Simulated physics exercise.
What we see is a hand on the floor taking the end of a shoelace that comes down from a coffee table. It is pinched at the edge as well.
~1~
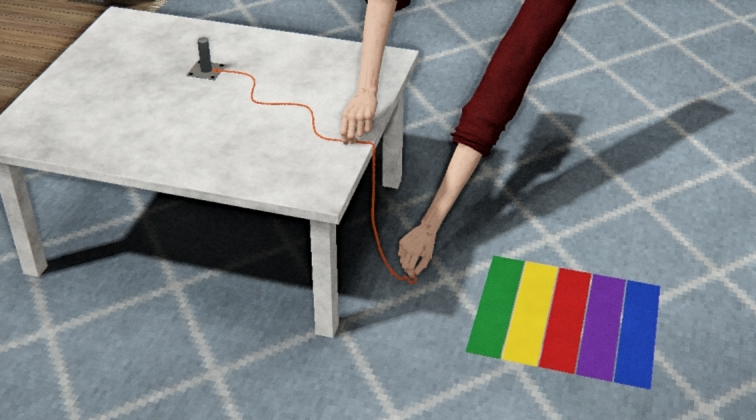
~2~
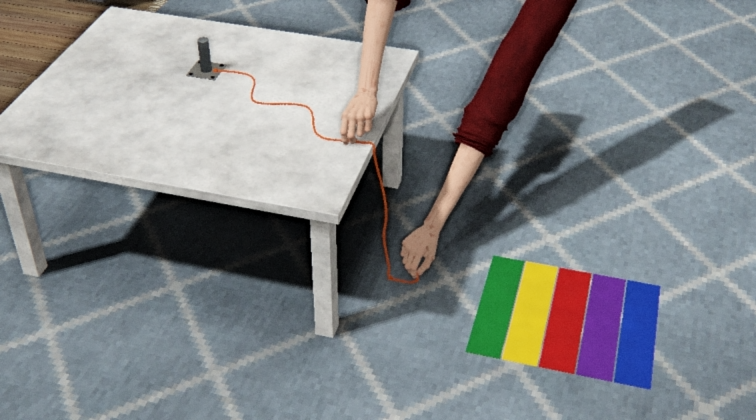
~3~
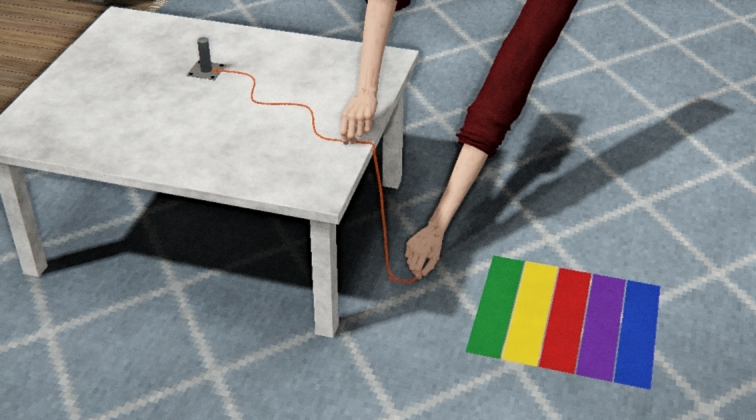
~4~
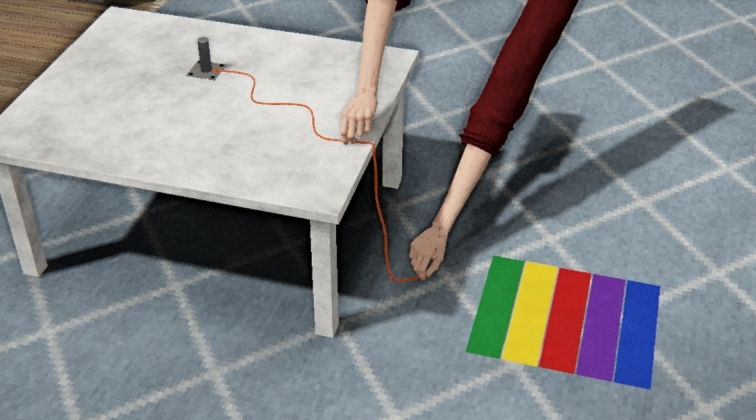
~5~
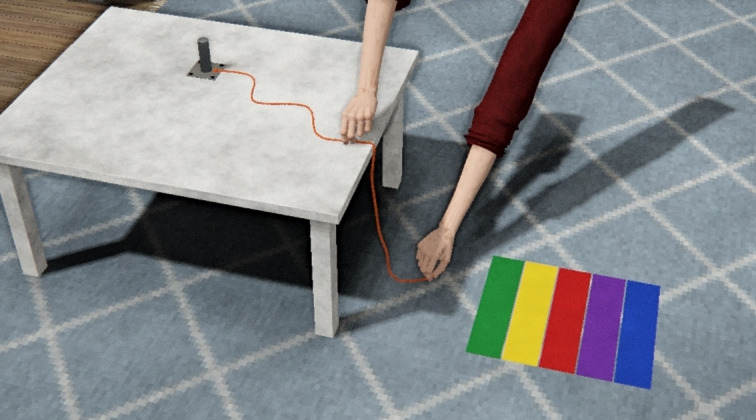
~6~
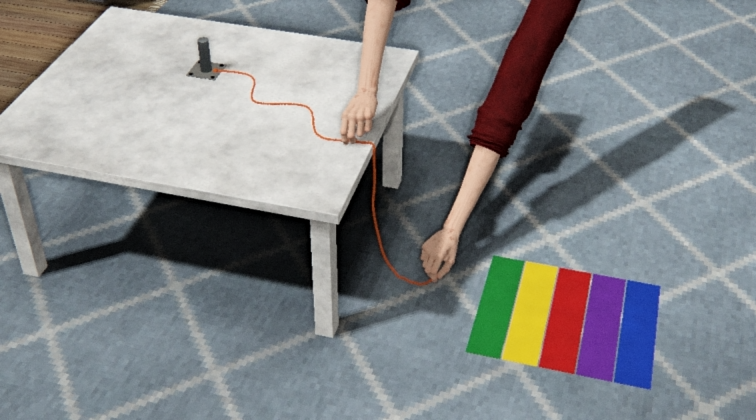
A hand near the floor slowly draws the orange cord's end slightly to the right.
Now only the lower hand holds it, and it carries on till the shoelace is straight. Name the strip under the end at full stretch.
It halts on the red strip.
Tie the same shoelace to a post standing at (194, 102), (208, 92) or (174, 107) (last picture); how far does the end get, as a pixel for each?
In that order: (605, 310), (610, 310) and (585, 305).
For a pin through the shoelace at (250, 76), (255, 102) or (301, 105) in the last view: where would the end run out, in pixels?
Try by try, around (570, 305), (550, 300) and (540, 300).
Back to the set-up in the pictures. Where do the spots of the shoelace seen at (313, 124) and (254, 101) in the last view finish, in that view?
At (351, 128), then (281, 99).
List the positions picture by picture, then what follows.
In the first picture, end (414, 274); green (488, 337); yellow (524, 344); red (560, 351); purple (597, 359); blue (635, 366).
In the second picture, end (417, 274); shoelace through (247, 74) (271, 104) (313, 124) (370, 145) (386, 206) (388, 262).
In the third picture, end (421, 275).
In the fourth picture, end (426, 276); shoelace through (247, 74) (271, 104) (313, 124) (370, 145) (378, 206) (388, 262).
In the fifth picture, end (433, 277).
In the sixth picture, end (437, 278); shoelace through (247, 74) (271, 104) (313, 124) (370, 145) (373, 205) (387, 262).
A little later, end near (507, 291); over green.
Next, end near (549, 299); over yellow.
When it is tight, end near (575, 304); over red. Over red.
